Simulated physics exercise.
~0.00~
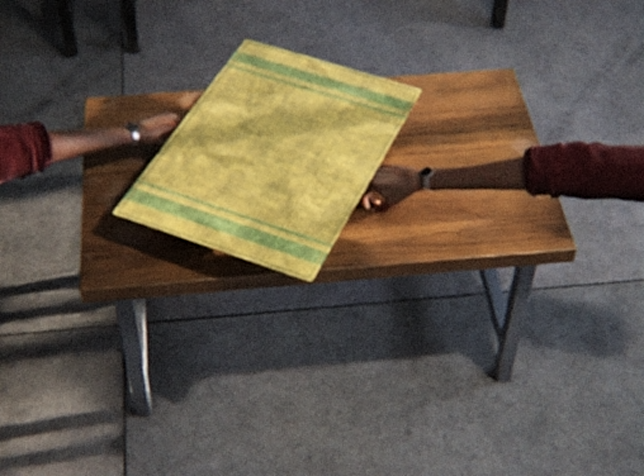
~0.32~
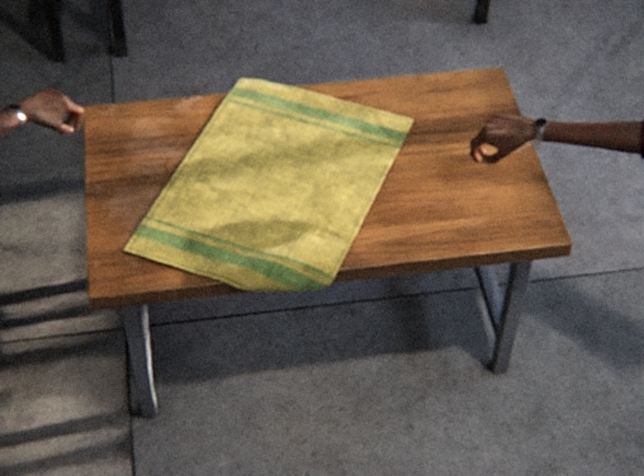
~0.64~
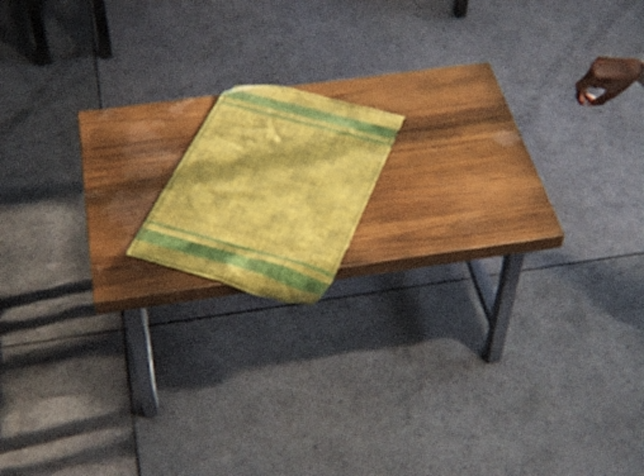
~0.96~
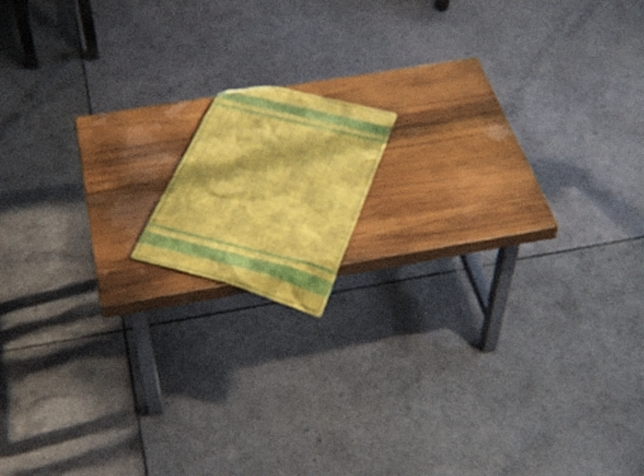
In the video, two hands hold a yellow cloth with green striped ends above a wooden table, then release it and withdraw to either side. The cloth drops onto the tabletop and stays there, with one corner hanging slightly over the front edge.
